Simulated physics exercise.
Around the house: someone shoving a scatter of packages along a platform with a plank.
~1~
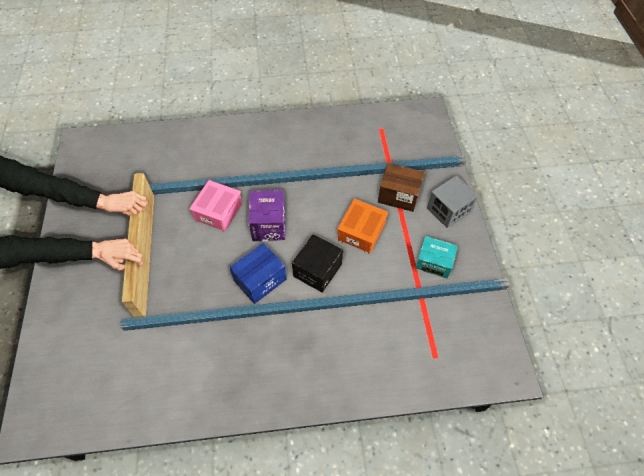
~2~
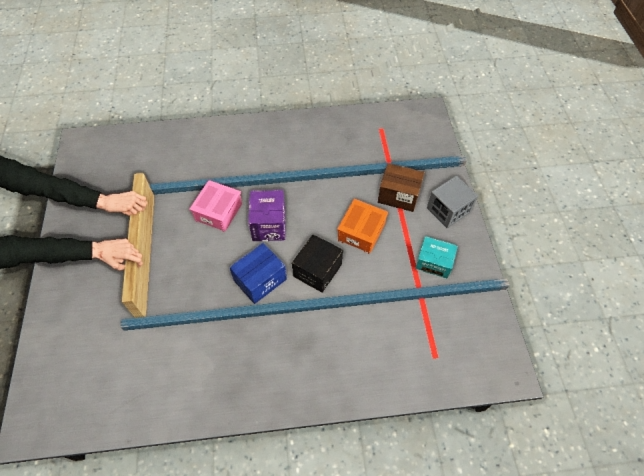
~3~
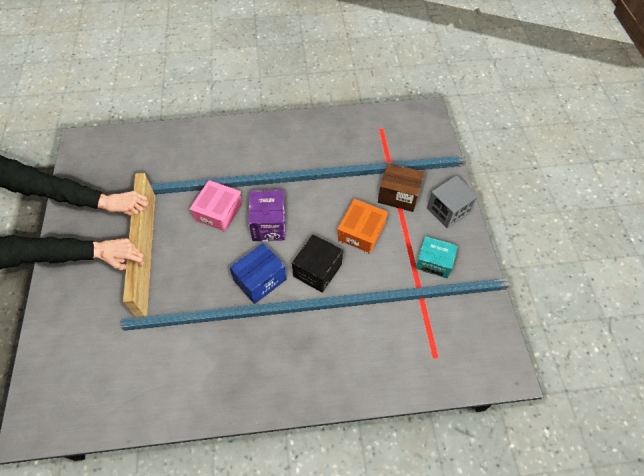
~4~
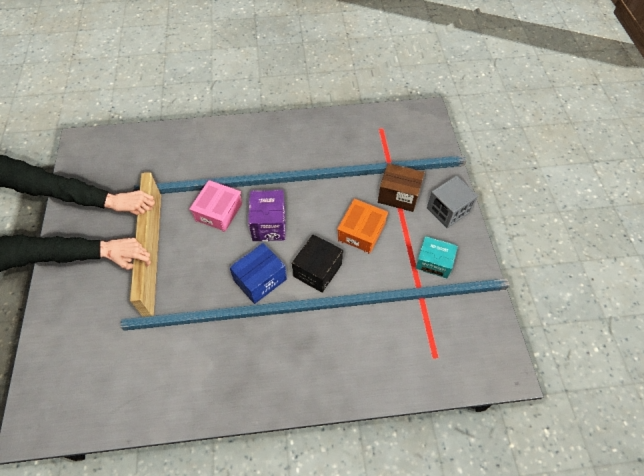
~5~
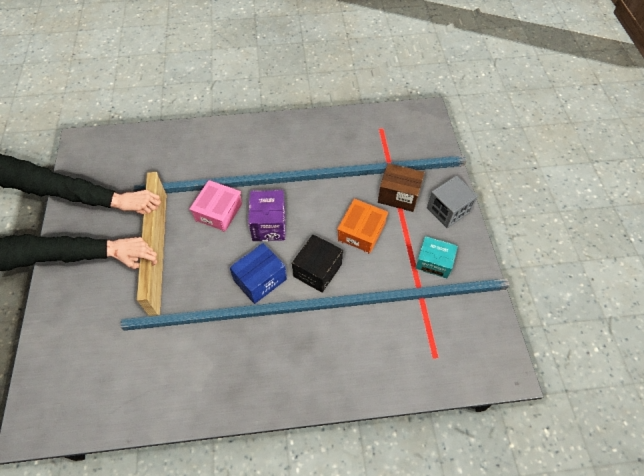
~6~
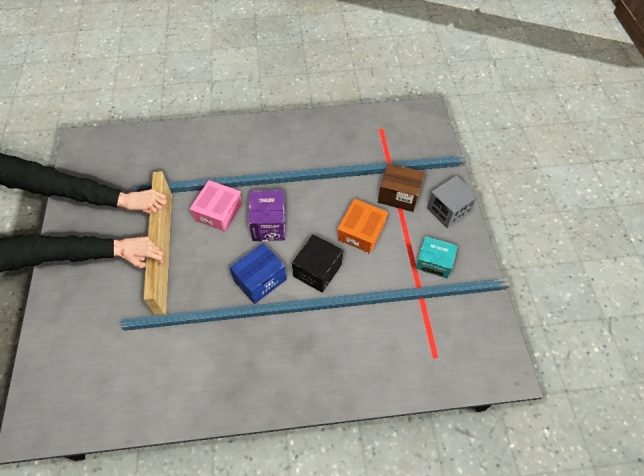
Two hands slide a wooden plank slightly right toward scattered colored boxes that stay still.
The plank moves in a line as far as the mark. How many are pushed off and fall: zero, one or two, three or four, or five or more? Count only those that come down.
Here the number that fall off is one or two.
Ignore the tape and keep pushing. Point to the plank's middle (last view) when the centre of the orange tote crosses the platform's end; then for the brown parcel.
For the orange tote at (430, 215), for the brown parcel at (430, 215).
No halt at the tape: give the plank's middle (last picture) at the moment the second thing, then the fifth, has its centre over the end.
Its middle is around (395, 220) and later (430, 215).
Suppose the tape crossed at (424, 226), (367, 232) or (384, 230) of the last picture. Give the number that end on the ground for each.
In that order 2, 0 and 0.
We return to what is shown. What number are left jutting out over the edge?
The number is 0.
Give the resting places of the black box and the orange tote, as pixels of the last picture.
Near (472, 248) and (461, 214).
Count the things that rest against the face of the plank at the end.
The number is 3.
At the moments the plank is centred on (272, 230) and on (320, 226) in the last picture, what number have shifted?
First 4, then 5.
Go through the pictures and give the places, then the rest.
Grey crate (452, 202); turquoise box (436, 258); brown parcel (401, 187); plank (140, 243); tape (405, 228), in the first picture.
Turquoise box (436, 258); pink tote (217, 206), in the second picture.
Brown parcel (401, 188); orange tote (362, 226), in the third picture.
Grey crate (452, 202); blue box (259, 273), in the fourth picture.
Turquoise box (436, 258); plank (153, 242), in the fifth picture.
Grey crate (452, 202); turquoise box (436, 258); brown parcel (401, 188); plank (159, 241); tape (405, 228), in the sixth picture.
Soon after, none off yet; grey crate at rest near (452, 202); turquoise box at rest near (436, 258); brown parcel at rest near (401, 188).
By the end, the number that fall off is one or two; fallen, turquoise box and grey crate.
